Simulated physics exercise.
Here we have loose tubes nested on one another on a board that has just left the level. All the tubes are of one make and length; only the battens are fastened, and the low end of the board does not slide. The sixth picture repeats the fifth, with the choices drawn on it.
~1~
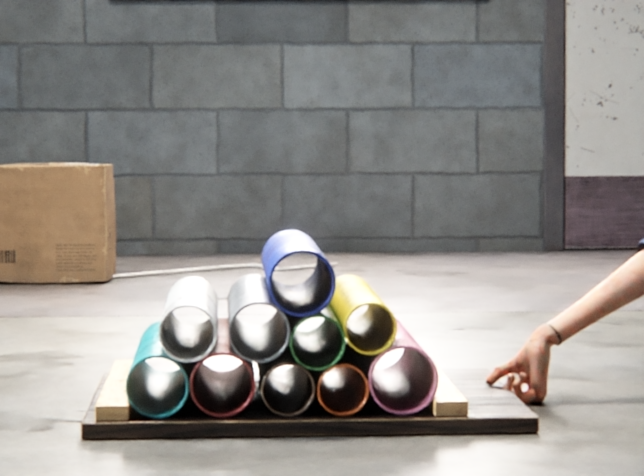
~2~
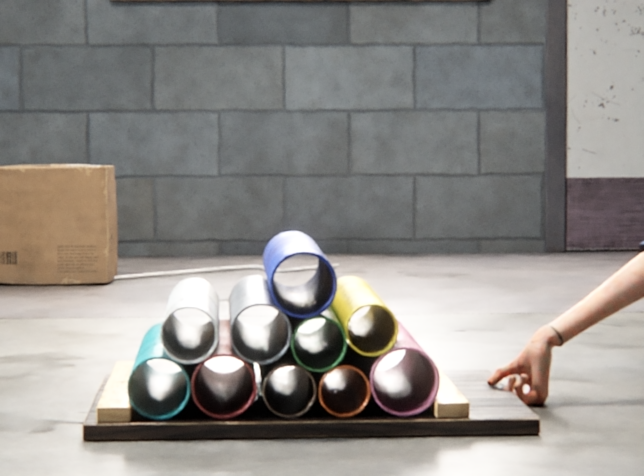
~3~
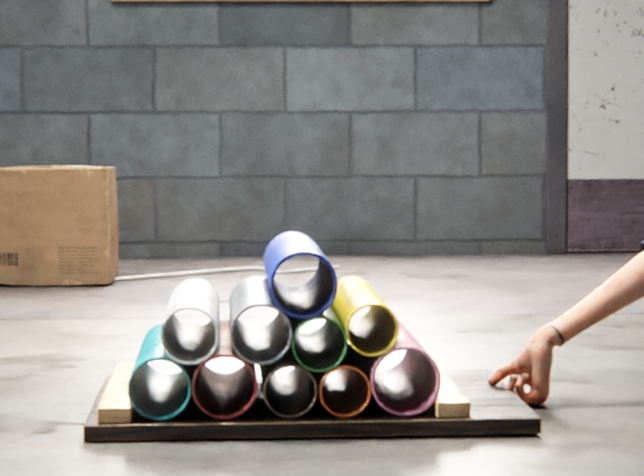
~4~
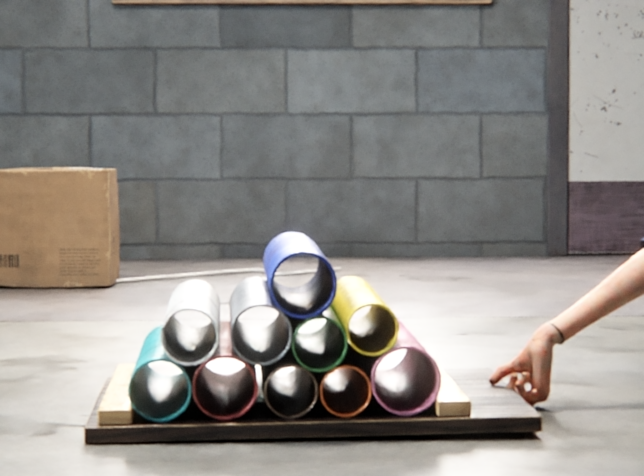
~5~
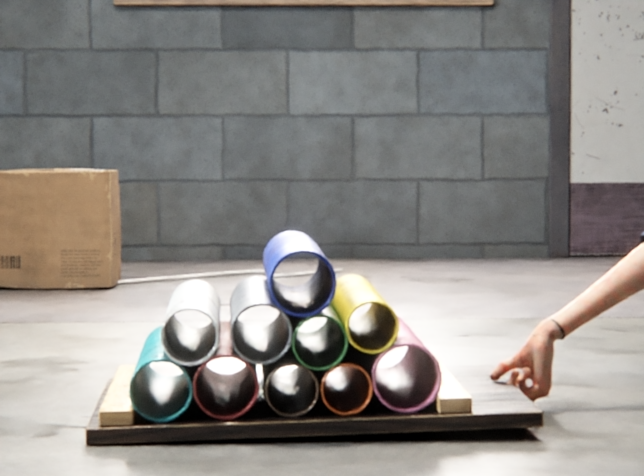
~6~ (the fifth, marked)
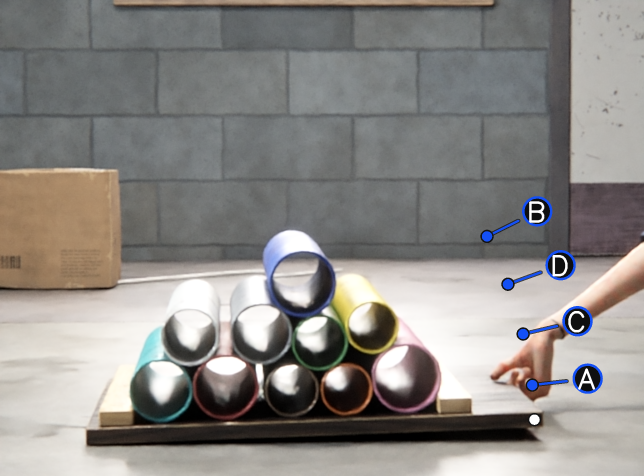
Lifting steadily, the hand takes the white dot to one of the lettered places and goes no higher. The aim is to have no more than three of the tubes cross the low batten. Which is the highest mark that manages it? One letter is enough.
The answer is mark D.
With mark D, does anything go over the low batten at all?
No, at D.
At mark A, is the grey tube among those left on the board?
Yes.
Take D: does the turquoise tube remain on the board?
The turquoise tube: Yes.
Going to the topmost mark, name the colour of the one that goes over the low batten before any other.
The white one.
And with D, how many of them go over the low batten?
At D the number is none.
On the marked copy, A at (532, 385); B at (487, 237); C at (523, 334); D at (508, 284); the white dot at (535, 420).
Following D. Soon after the start, board at 14°.
Later, board at 19°.
In the end, board at 19°, none over the low batten.
As for the rest, A none over the low batten; B five over the low batten; C none over the low batten.
